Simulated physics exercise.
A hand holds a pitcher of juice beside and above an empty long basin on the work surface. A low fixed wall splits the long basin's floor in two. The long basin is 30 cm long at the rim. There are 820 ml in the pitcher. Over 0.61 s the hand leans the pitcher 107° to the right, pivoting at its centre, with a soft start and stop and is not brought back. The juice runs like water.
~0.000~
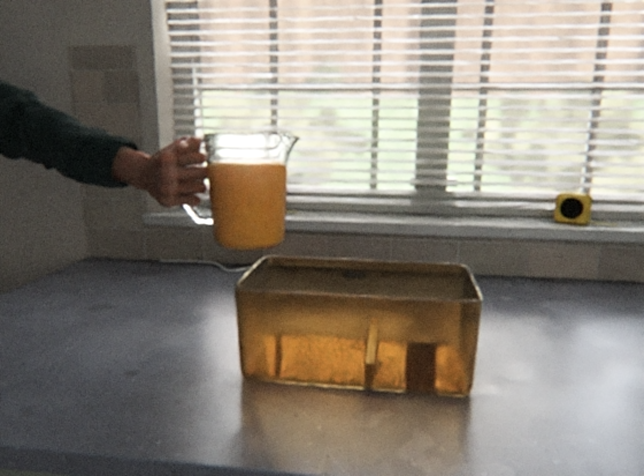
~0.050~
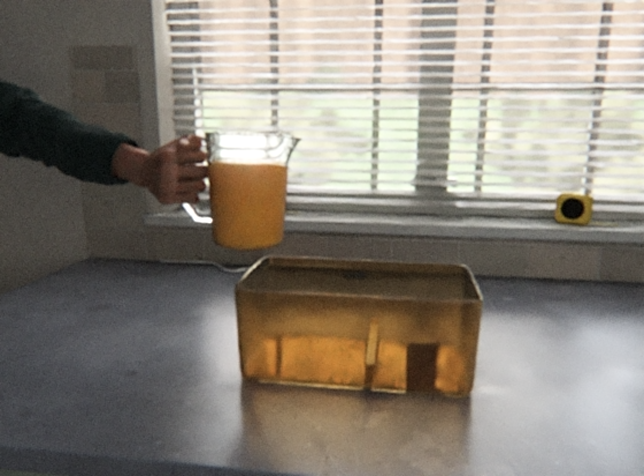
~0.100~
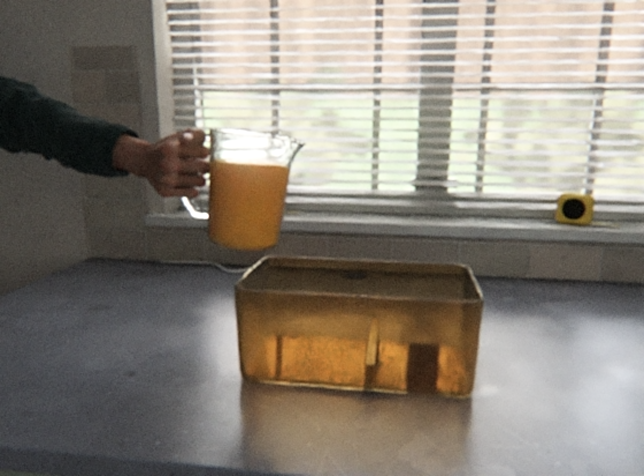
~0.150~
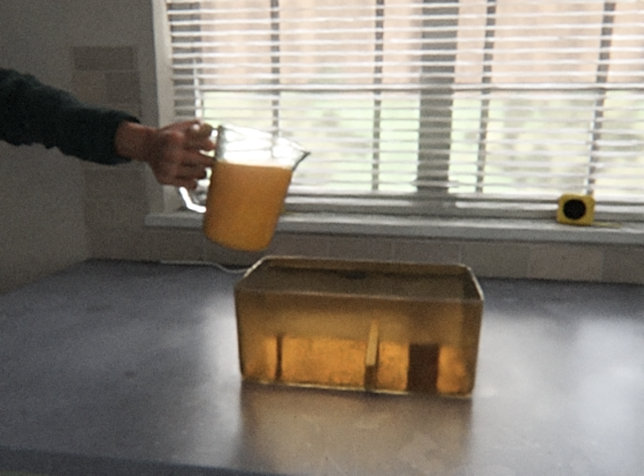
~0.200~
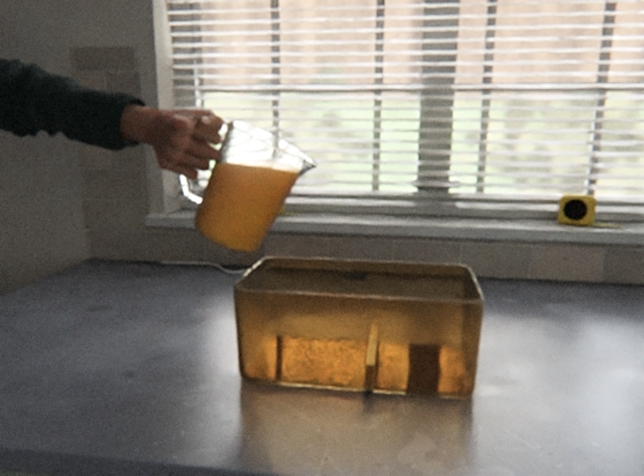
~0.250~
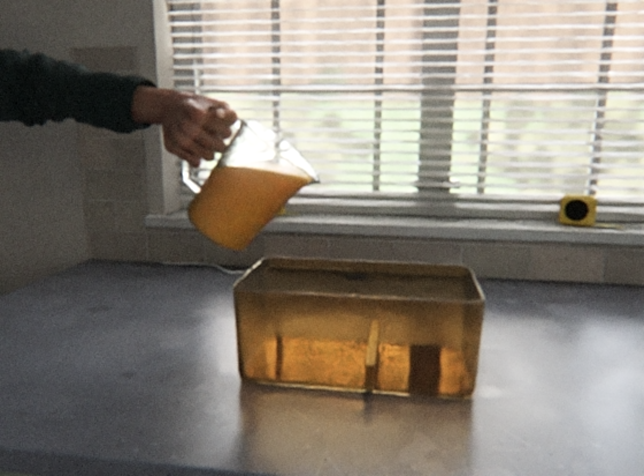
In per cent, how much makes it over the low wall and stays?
The far part has some 19 per cent.
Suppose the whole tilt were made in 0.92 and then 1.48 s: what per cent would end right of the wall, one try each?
In turn about 20 and 20 per cent.
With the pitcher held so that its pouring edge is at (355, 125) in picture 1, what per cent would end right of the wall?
In that case some 80 per cent.
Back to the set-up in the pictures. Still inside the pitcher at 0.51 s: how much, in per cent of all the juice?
Some 64 per cent.
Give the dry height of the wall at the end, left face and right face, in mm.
Some 8 mm on the left and 24 mm on the right.
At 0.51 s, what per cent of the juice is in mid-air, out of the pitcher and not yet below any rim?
Near 18 in a hundred.
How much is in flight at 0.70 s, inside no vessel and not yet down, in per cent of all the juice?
Near 14 in a hundred.
By 0.51 s the tilt is 100° and 64 per cent is still to pour, 18 is left of the wall and 1 right of it.
By 0.70 s the tilt is 107° and 18 per cent is still to pour, 66 is left of the wall and 3 right of it.
By 0.89 s the tilt is 107° and 3 per cent is still to pour, 83 is left of the wall and 7 right of it.
By 1.11 s the tilt is 107° and 0 per cent is still to pour, 84 is left of the wall and 12 right of it.
At rest 77 per cent lies left of the wall, 19 right of it and 4 outside.
